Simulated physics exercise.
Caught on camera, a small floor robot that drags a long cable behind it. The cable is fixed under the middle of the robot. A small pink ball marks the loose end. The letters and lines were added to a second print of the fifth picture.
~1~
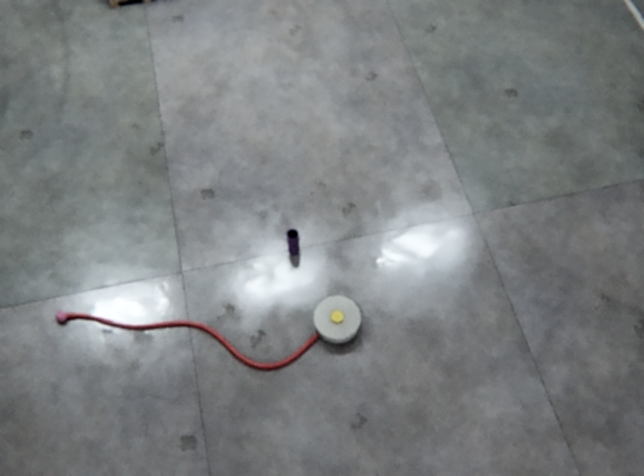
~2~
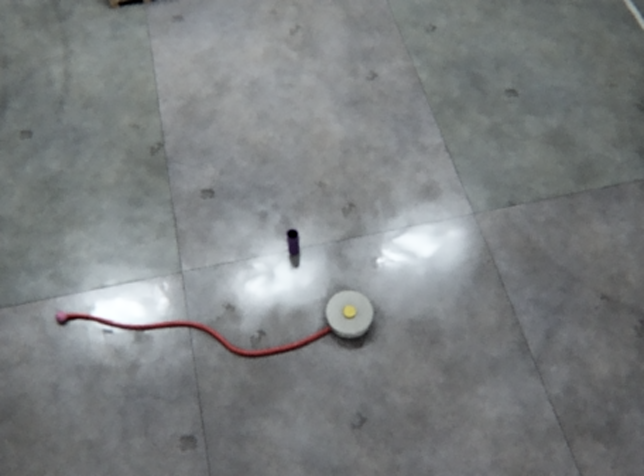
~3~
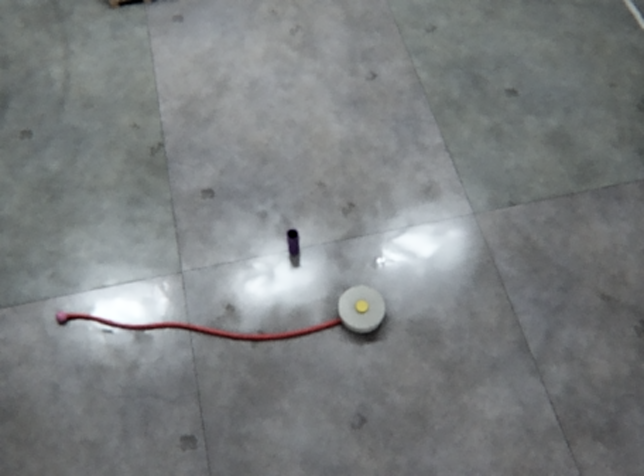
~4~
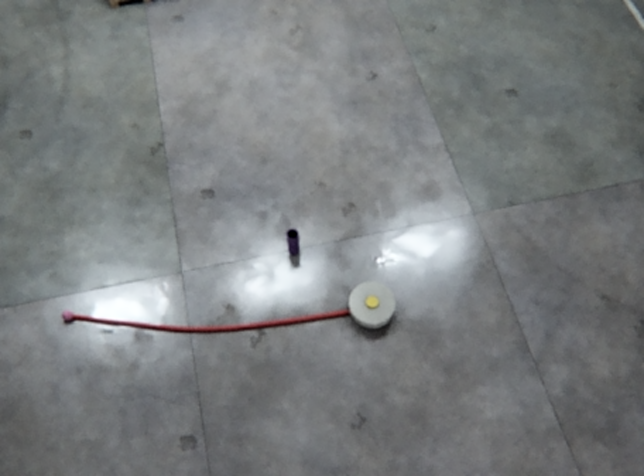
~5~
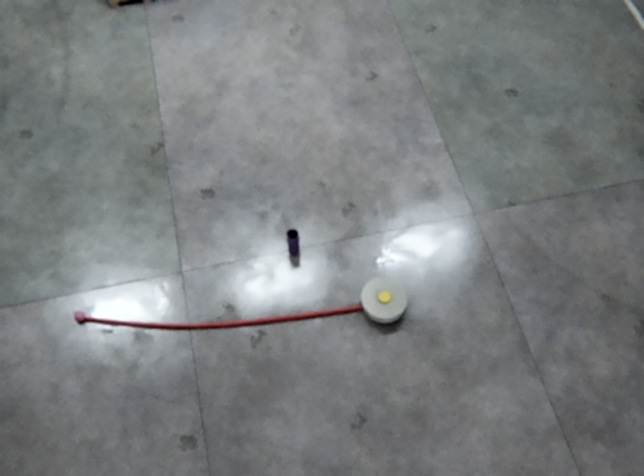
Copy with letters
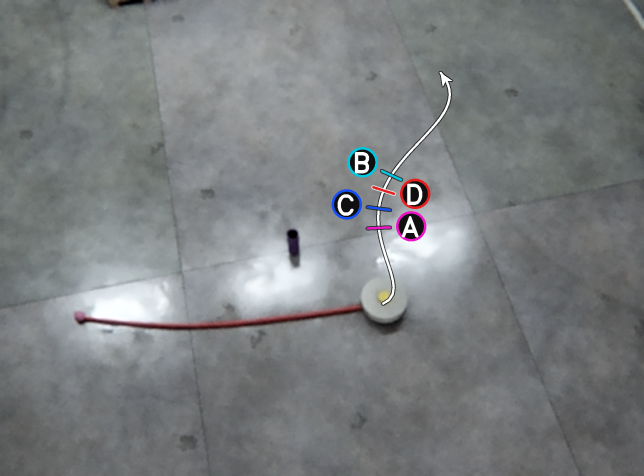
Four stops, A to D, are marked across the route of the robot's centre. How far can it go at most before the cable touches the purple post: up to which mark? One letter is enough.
Up to mark B.
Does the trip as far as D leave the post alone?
Yes.
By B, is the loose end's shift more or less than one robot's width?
More.
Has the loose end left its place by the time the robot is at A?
By then, yes.
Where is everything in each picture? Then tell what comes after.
The first picture shows free end (61, 317); purple post (293, 242); robot (337, 320).
The second picture shows robot (349, 315); free end (61, 317).
The third picture shows robot (361, 310); free end (61, 317).
The fourth picture shows robot (372, 305); free end (68, 315); purple post (293, 242).
The fifth picture shows robot (384, 300); free end (79, 316); purple post (293, 242).
On the marked copy, A at (379, 228); B at (391, 175); C at (379, 209); D at (384, 191); the route from (383, 304) via (395, 171) to (441, 73).
With B. Early on, robot (386, 253), middle of the cable (253, 318), free end (102, 319).
Further on, robot (379, 206), middle of the cable (270, 296), free end (122, 320).
At the end, robot (392, 171), middle of the cable (293, 262), free end (157, 318); nothing has been touched.
As for the rest, A is safe but short; C is safe but short; D is safe but short.
